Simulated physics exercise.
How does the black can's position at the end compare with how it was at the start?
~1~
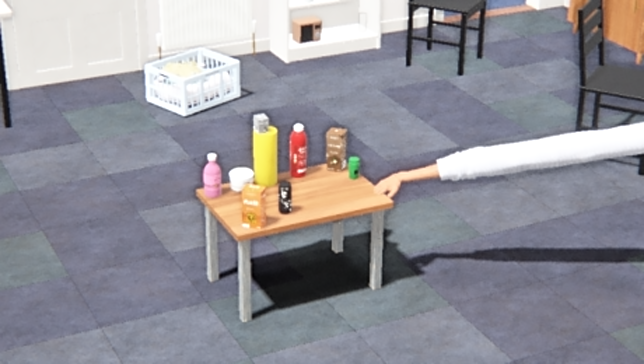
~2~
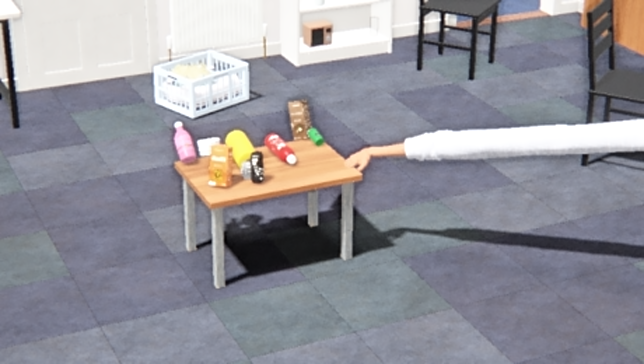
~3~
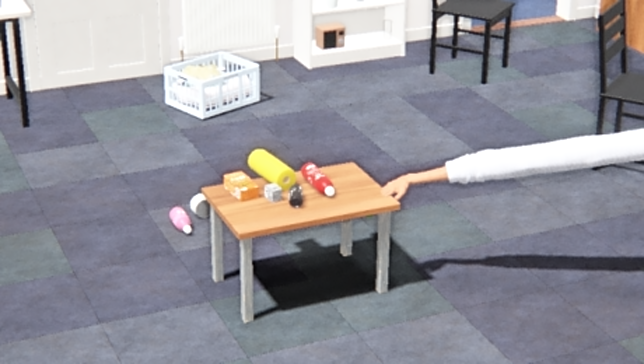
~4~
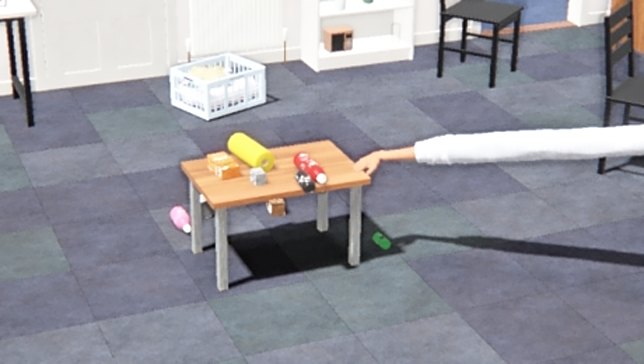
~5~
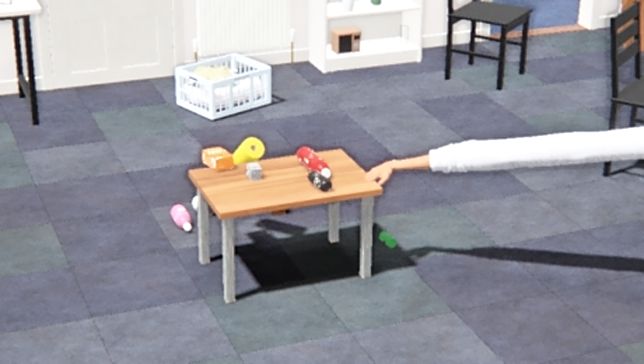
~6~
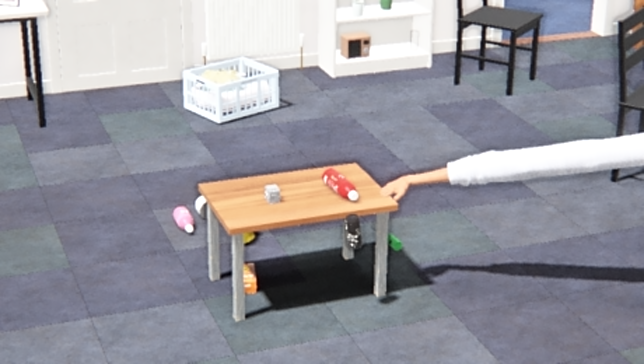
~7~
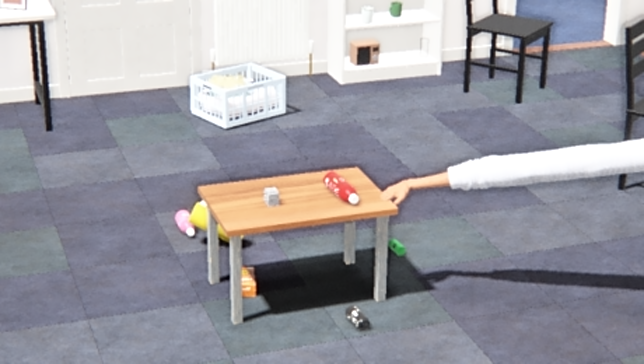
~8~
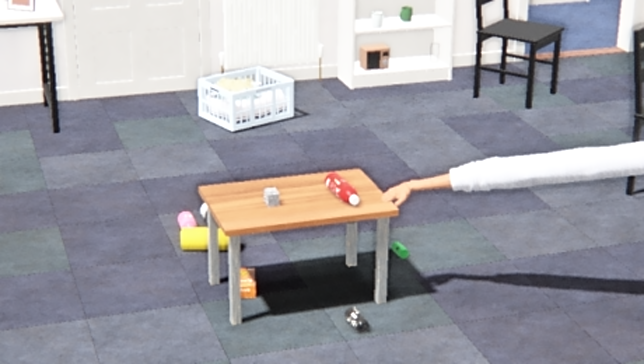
At the start the black can stood upright on the table, but by the end it was lying on its side on the floor.
